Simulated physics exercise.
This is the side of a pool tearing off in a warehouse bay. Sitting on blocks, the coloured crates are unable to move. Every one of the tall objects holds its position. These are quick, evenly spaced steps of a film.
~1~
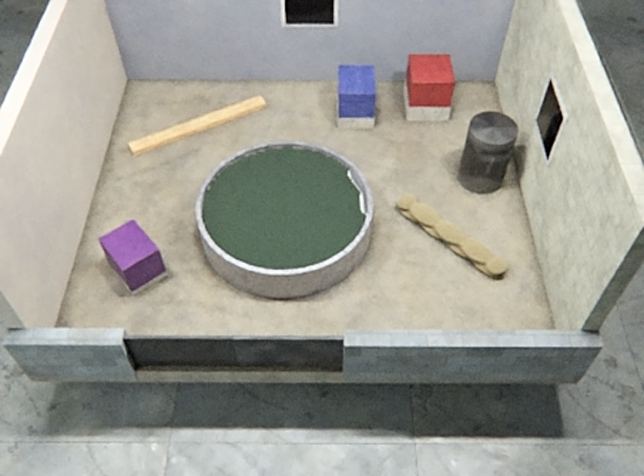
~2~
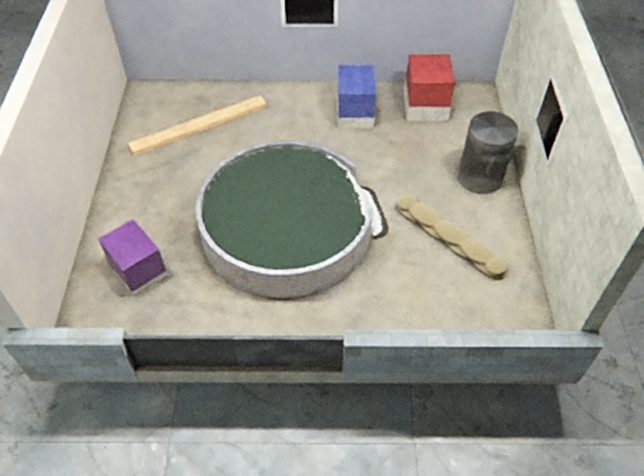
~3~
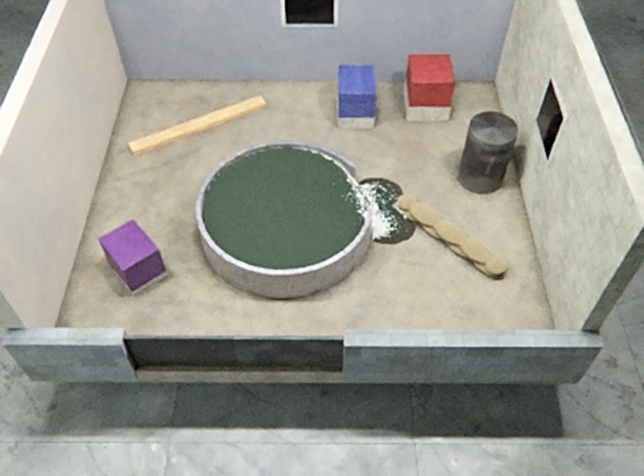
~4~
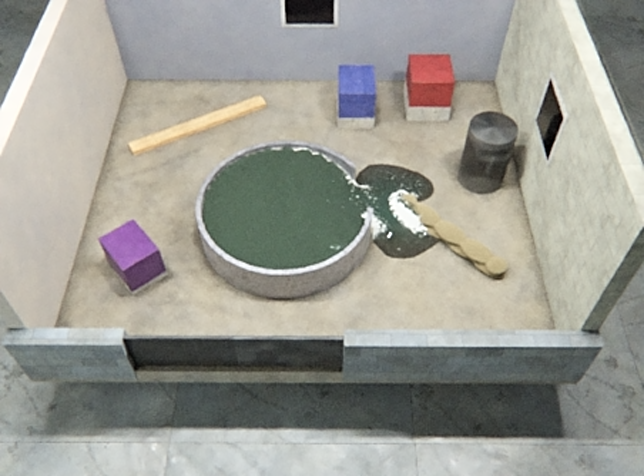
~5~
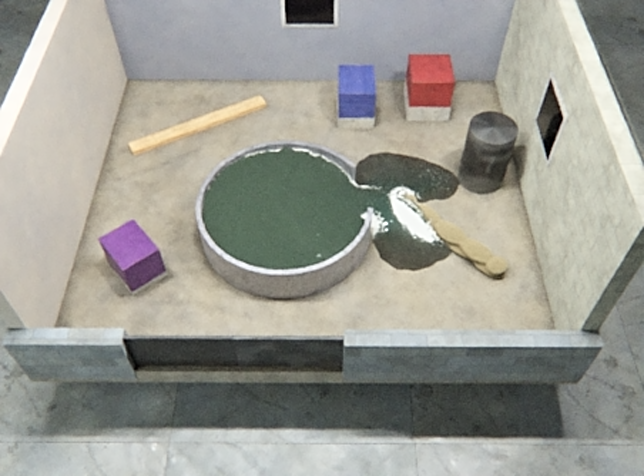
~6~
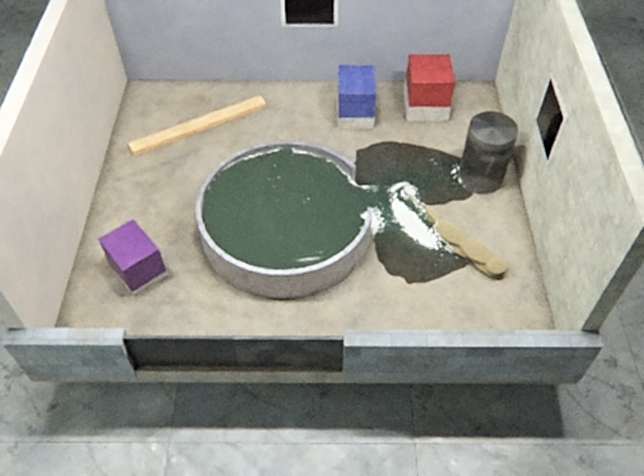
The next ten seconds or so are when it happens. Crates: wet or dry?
Red crate, dry; blue crate, dry; purple crate, dry.
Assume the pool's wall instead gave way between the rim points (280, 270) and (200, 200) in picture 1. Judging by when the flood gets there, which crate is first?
It's the purple-painted one.
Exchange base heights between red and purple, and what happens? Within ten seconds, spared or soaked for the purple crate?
The purple crate holds out.
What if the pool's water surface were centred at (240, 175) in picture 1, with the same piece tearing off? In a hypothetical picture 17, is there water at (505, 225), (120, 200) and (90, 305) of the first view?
Results in order - swamped, left untouched, left untouched.
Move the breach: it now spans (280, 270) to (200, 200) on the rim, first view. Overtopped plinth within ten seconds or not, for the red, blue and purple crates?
In my view the red crate is never reached; as for the blue crate, it is never reached; the purple crate gets reached.
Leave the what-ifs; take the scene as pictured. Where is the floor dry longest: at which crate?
I think it's the purple-painted one.
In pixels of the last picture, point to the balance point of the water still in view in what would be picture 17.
The spot I would choose is (341, 220).
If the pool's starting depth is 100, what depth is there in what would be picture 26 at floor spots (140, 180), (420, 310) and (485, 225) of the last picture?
Roughly 0, 4 and 6 per cent, in turn.
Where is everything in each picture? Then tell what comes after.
Still water in the round tank at (285, 205), in the first frame.
Water pours out at (363, 205) and has run to a hidden place, in the second frame.
The front is at (405, 235), out from the gap at (363, 206), in the third frame.
The front is at (418, 176), out from the gap at (363, 207), in the fourth frame.
The front is at (446, 174), out from the gap at (363, 206), in the fifth frame.
Water pours out at (363, 206) and has run to (458, 161), in the sixth frame.
A moment on, water covers 20 % of the floor; the red crate water round its plinth, the blue crate water round its plinth, the purple crate not reached.
Next, water covers 35 % of the floor; the red crate water round its plinth, the blue crate water round its plinth, the purple crate not reached.
Then, water covers 40 % of the floor; the red crate water round its plinth, the blue crate water round its plinth, the purple crate not reached.
Later, water covers 65 % of the floor; the red crate water round its plinth, the blue crate water round its plinth, the purple crate water round its plinth.
In the end, water covers 95 % of the floor; the red crate stayed above the water, the blue crate stayed above the water, the purple crate stayed above the water.
